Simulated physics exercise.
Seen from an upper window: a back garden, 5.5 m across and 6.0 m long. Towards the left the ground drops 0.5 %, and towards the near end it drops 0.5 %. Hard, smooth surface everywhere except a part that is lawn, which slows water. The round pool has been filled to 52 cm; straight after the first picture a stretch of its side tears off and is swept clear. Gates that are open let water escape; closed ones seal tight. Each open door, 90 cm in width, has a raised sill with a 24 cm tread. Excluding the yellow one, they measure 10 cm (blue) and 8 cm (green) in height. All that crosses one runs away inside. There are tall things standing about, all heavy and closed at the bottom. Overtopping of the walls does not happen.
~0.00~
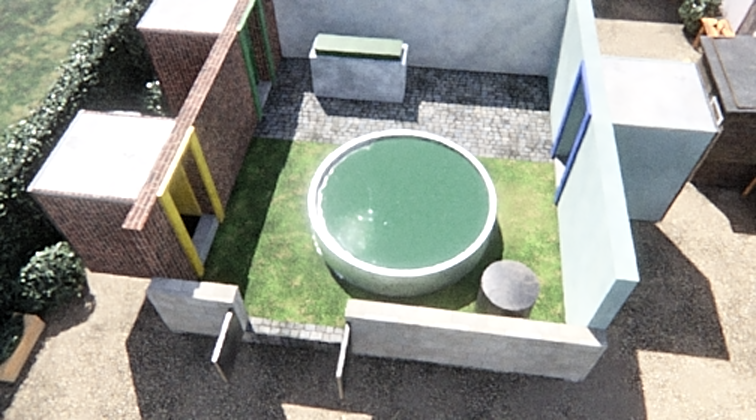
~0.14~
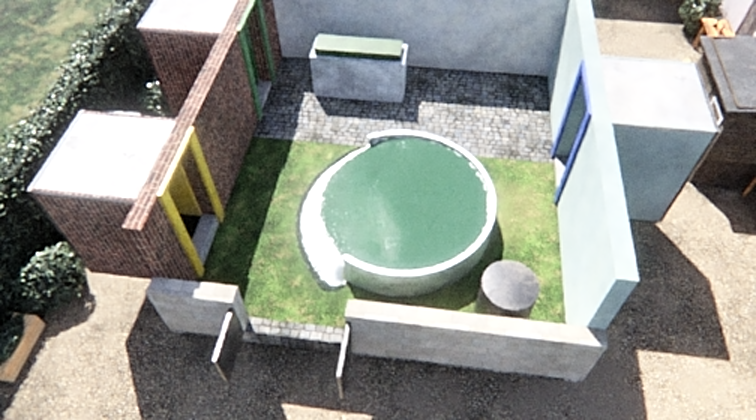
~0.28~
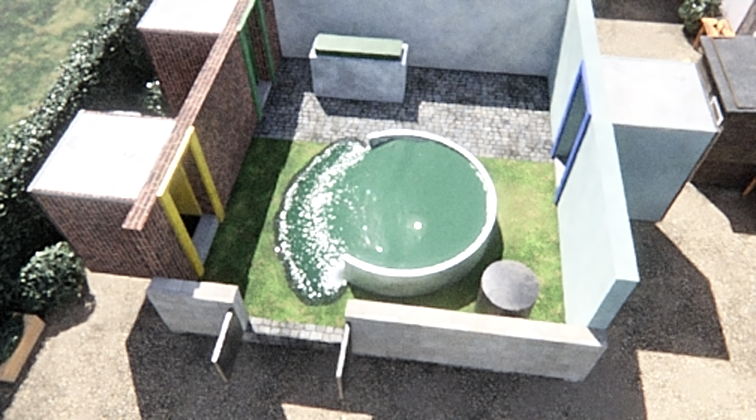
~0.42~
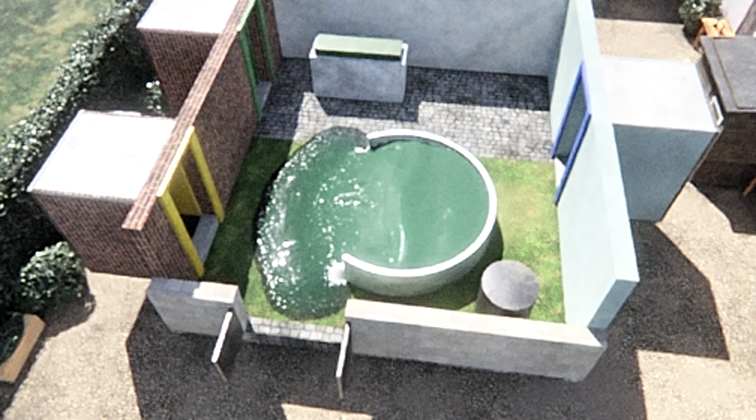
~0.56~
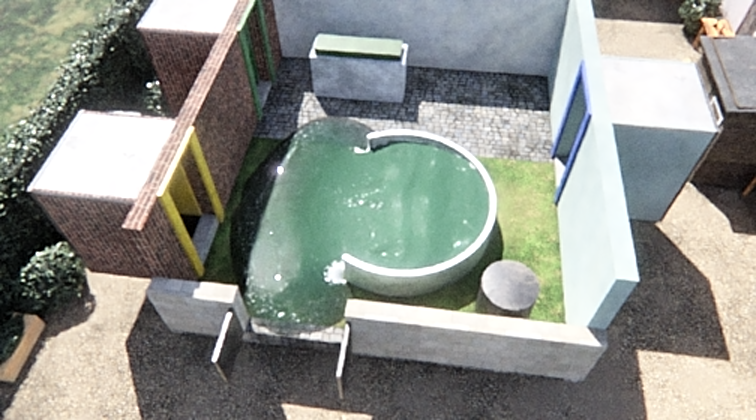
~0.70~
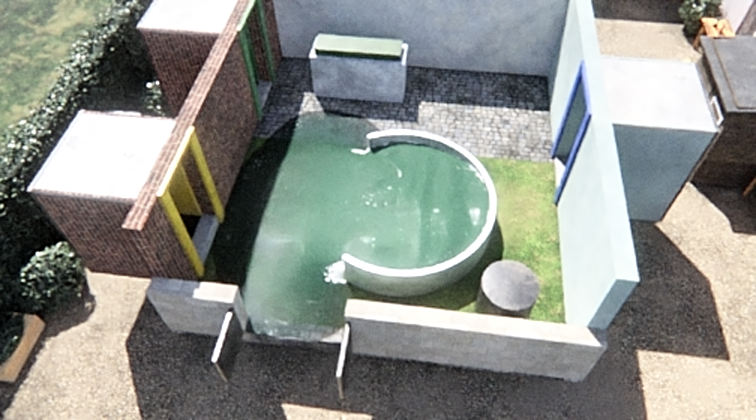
Green water poured out of a round pool in a walled garden after the left part of its rim broke away, then spread across the grass and paving towards the yellow door and front opening.
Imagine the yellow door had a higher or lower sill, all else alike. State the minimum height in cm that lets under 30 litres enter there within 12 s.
Some 25 cm above the ground.
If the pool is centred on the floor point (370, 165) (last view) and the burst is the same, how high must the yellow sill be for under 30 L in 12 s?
Near 17 cm.
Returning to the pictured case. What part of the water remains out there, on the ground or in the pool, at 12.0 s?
Roughly 68 in a hundred.
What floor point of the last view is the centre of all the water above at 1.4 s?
Centre of mass: About (349, 213) px.
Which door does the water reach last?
That is the blue door.
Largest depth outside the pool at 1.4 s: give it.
Max depth: Around 36 cm.
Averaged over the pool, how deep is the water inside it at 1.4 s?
Averaged depth comes out at about 31 cm.
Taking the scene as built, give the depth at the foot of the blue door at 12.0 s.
7.0 cm.
After 1.4 s water covers 40 % of the floor, deepest (36 cm) near (200, 310); 27 cm at the yellow door, 0 litres in over its 21 cm sill.
After 3.0 s water covers 50 % of the floor, deepest (32 cm) near (188, 309); 28 cm at the yellow door, 54 litres in over its 21 cm sill.
After 12.0 s water covers 100 % of the floor, deepest (12 cm) near (523, 348); 10 cm at the yellow door, 67 litres in over its 21 cm sill.
At the yellow door as built, the water arrived by 0.8 s and peaked near 34 cm at 2.0 s.
With a sill of 22.5 cm, 52 litres would have come in within the 12 s; with 30.5 cm, 5 litres. So under 30 litres takes about 25 cm.
